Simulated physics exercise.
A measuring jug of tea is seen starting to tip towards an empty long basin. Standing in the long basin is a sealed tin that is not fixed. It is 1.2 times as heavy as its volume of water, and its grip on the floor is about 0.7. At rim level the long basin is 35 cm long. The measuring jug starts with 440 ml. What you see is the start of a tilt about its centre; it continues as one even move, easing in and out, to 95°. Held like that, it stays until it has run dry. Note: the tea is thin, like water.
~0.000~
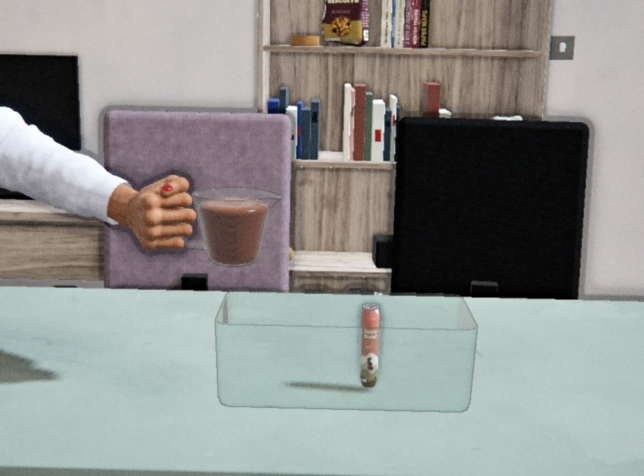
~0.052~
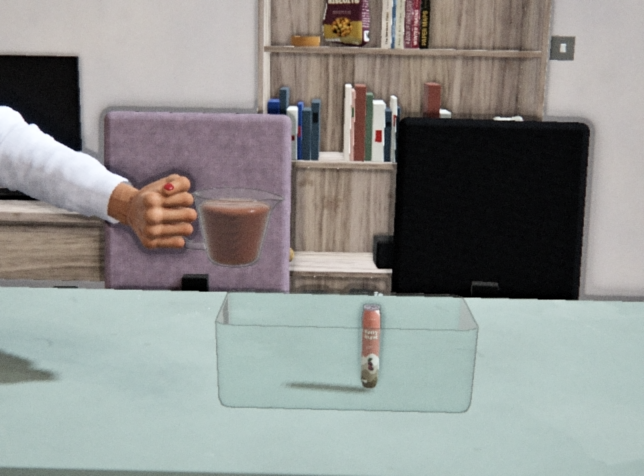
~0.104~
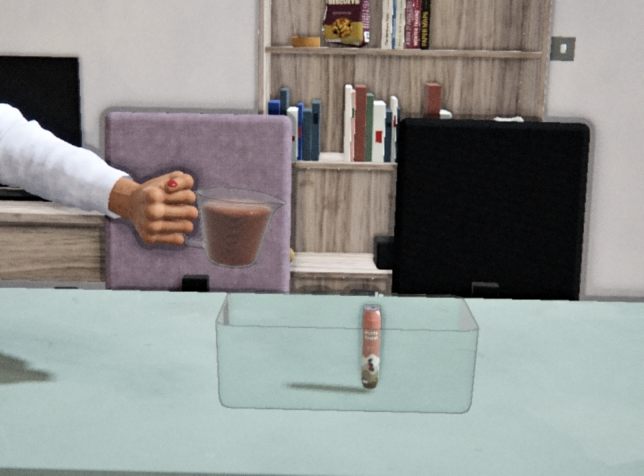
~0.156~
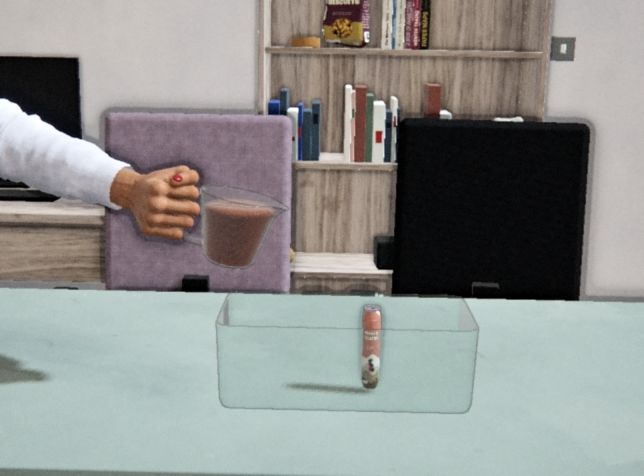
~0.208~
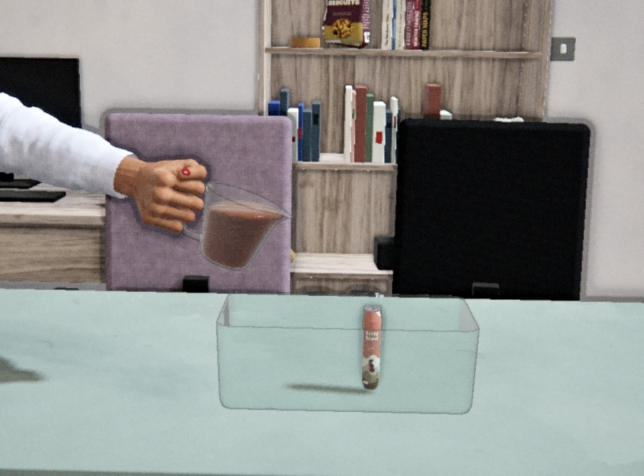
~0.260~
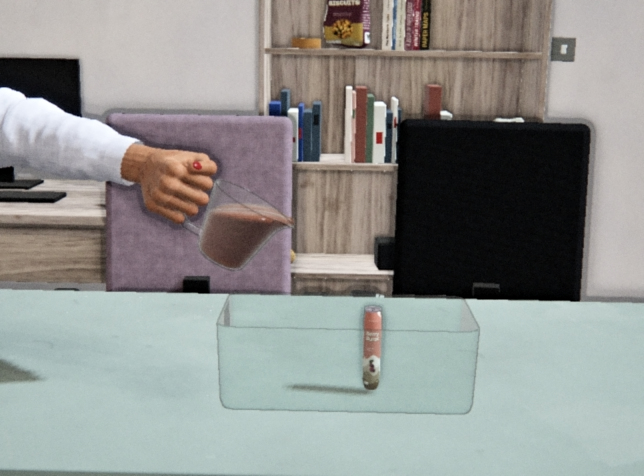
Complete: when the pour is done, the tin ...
... remains on its base.
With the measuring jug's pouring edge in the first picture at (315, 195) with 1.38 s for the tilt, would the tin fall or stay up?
After that, the tin overturns.
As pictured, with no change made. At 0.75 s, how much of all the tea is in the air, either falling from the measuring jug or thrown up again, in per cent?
Close to 9 in every hundred parts.
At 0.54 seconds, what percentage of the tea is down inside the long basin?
Around 28%.
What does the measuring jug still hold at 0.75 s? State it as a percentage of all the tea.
8 %.
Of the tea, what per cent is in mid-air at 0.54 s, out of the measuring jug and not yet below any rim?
Close to 24 per cent, I'd say.
Then, 0.54 s in, the tilt is 84° and 47 per cent is still to pour; the tin stands where it began.
Then, 0.75 s in, the tilt is 95° and 8 per cent is still to pour; the tin stands where it began.
Then, 0.96 s in, the tilt is 95° and 1 per cent is still to pour; the tin stands where it began.
Then, 1.20 s in, the tilt is 95° and 0 per cent is still to pour; the tin stands where it began.
Finally, the tin stands where it began.
